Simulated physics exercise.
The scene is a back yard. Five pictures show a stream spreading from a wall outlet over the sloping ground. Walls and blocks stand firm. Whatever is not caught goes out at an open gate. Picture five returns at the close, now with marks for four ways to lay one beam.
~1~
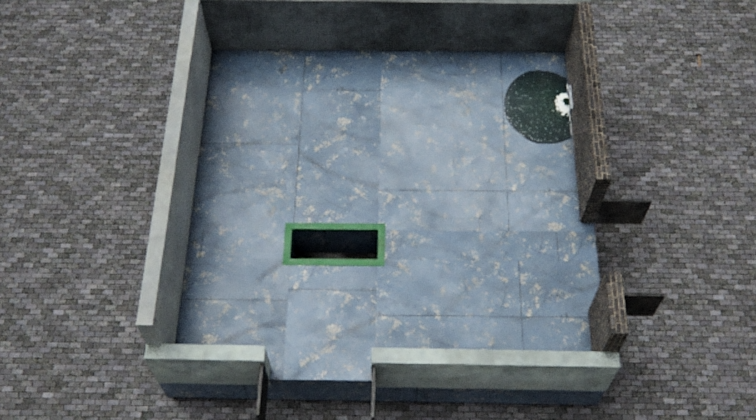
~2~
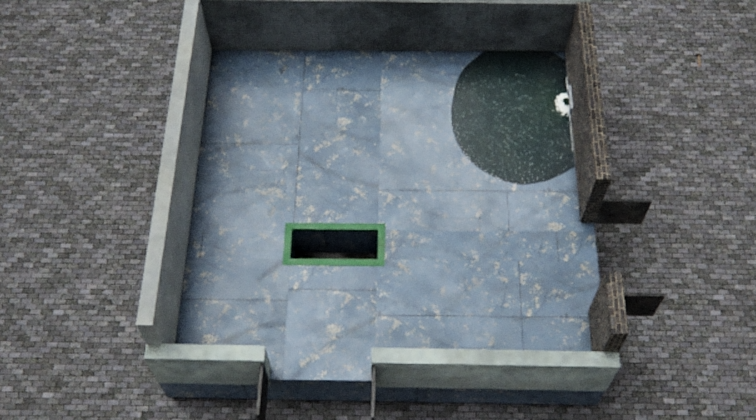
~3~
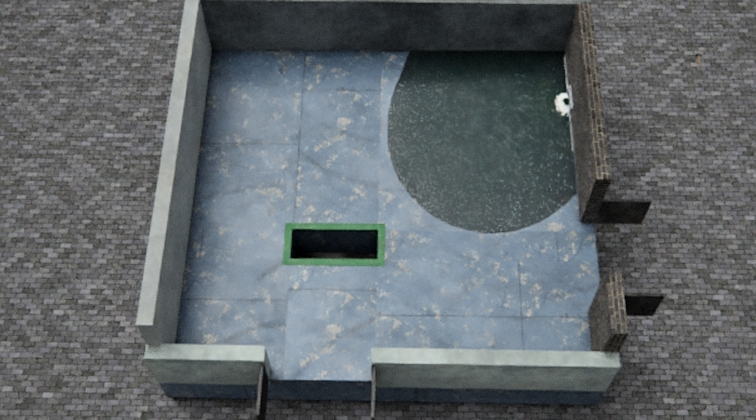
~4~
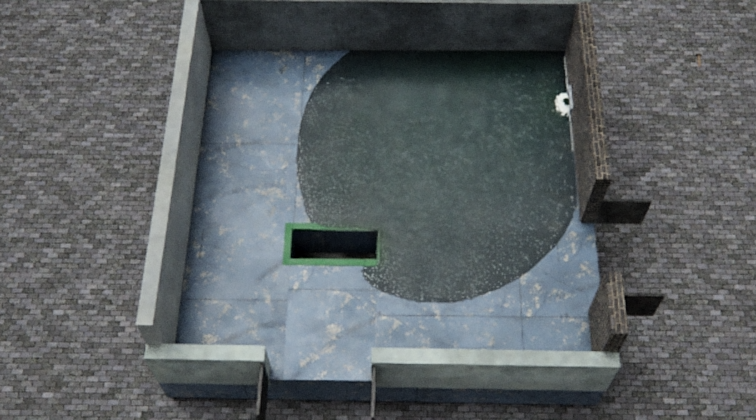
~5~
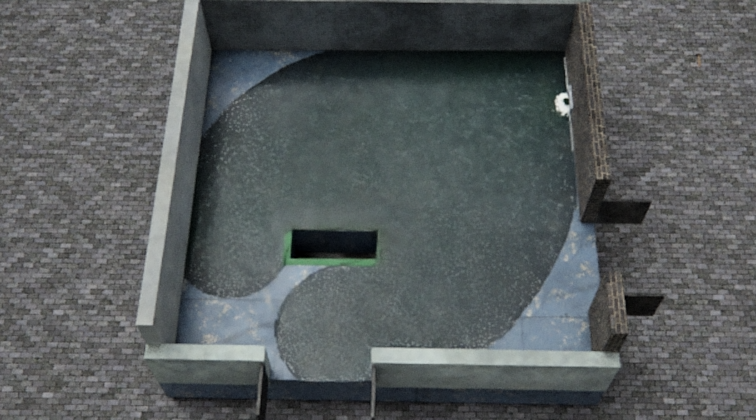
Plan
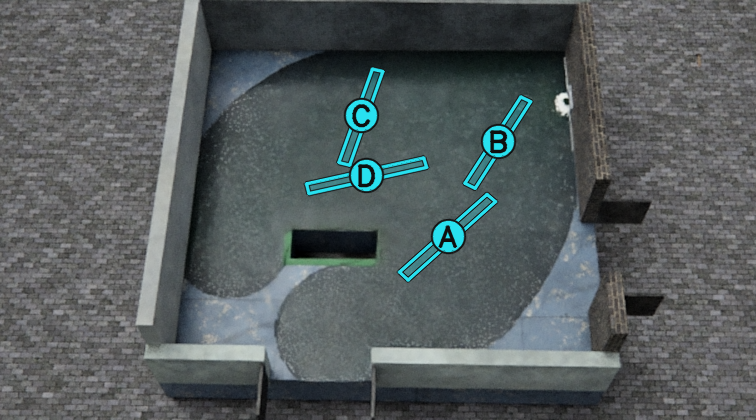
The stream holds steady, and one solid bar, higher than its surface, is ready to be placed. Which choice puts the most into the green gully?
Use place C.
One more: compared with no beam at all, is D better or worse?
Place D is worse.
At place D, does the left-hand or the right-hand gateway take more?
The left gate.
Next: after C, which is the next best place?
The answer is A.
On the marked copy, A from (403, 276) to (491, 198); B from (470, 185) to (525, 99); C from (344, 163) to (377, 70); D from (307, 188) to (425, 162).
Choosing A, about 43 % of the stream runs into the green gully, about 56 % out by the gates.
Choosing B, about 34 % of the stream runs into the green gully, about 64 % out by the gates.
Choosing C, about 55 % of the stream runs into the green gully, about 41 % out by the gates.
Choosing D, about 32 % of the stream runs into the green gully, about 68 % out by the gates.
